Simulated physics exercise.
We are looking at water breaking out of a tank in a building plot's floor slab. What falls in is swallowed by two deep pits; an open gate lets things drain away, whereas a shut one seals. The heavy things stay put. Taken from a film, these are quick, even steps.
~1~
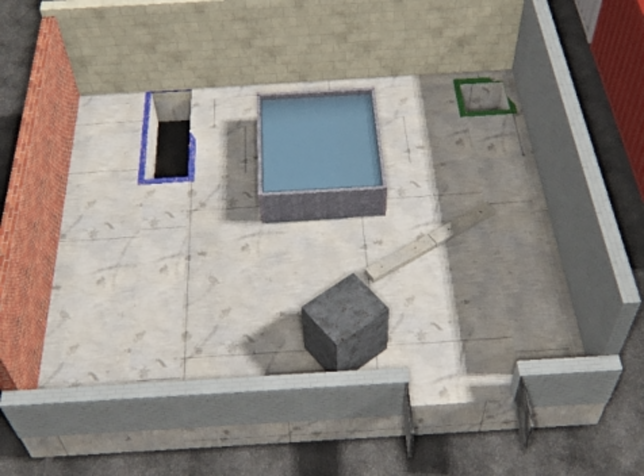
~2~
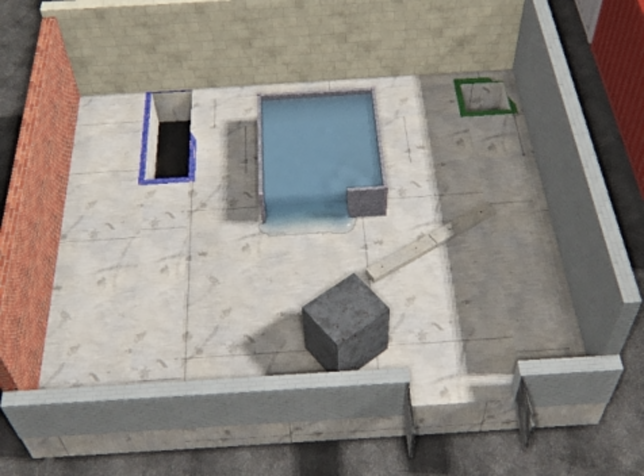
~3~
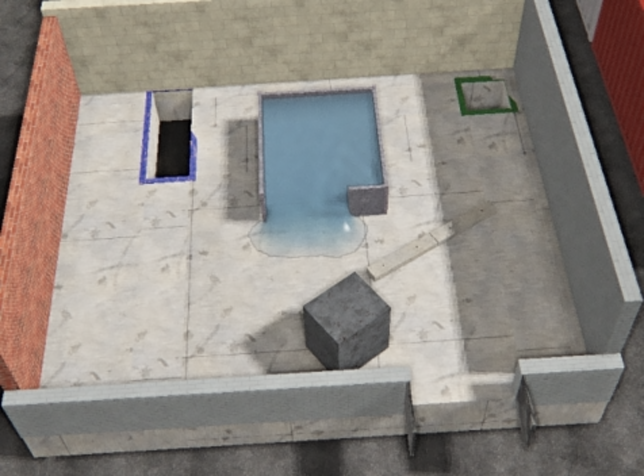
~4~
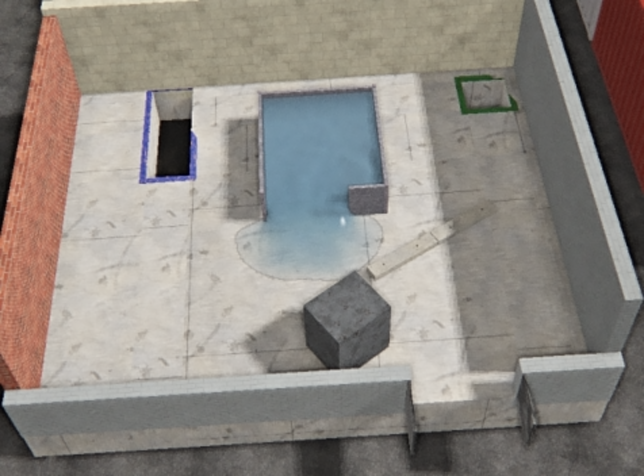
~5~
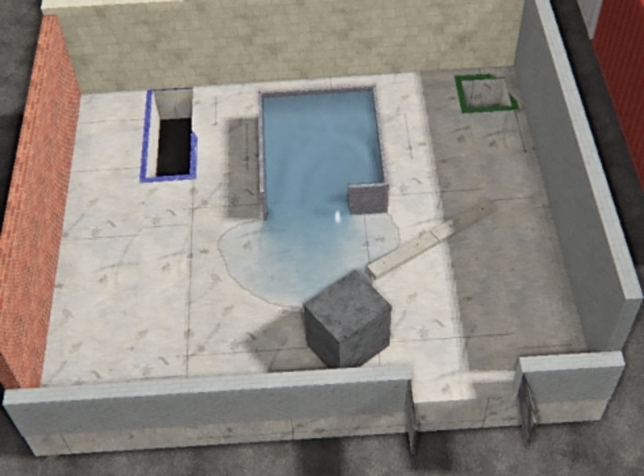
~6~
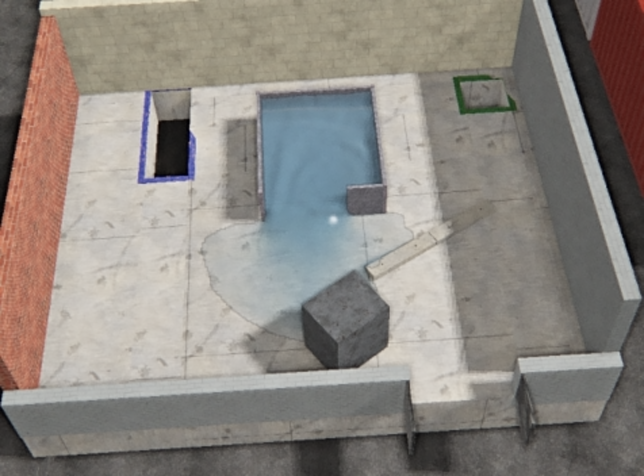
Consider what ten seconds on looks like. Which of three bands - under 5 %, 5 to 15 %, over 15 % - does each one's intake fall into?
The gate pulls in a so-so amount - five to fifteen per cent. The green pit pulls in barely a drop - beneath five per cent. The blue pit pulls in a good deal - past fifteen per cent.
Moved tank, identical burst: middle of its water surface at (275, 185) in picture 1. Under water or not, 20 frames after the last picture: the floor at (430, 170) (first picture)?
There: Dry.
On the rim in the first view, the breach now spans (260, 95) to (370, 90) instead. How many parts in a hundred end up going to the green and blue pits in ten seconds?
Approximately, green takes 25 % and blue takes 40 %.
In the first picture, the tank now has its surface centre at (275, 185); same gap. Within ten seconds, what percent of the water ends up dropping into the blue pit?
Share for the blue pit - 25 in a hundred.
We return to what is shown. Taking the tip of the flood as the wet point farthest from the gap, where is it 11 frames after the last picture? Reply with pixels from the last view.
Farthest reach: About (48, 414).
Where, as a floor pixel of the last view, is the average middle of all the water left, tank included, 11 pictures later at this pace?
I'd put my finger on (298, 238).
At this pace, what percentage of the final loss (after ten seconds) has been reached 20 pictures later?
10 per cent.
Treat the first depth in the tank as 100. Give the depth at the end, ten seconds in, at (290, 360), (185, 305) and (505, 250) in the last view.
Depths of roughly 10, 8 and 6 per cent.
A moment on, water covers 20 % of the floor; the gate 0 %, the green pit 0 %, the blue pit 0 %.
Next, water covers 35 % of the floor; the gate 0 %, the green pit 0 %, the blue pit 0 %.
Then, water covers 45 % of the floor; the gate 2 %, the green pit 0 %, the blue pit 0 %.
Later, water covers 65 % of the floor; the gate 4 %, the green pit 0 %, the blue pit 3 %.
In the end, water covers 85 % of the floor; the gate 7 %, the green pit 0 %, the blue pit 17 %.
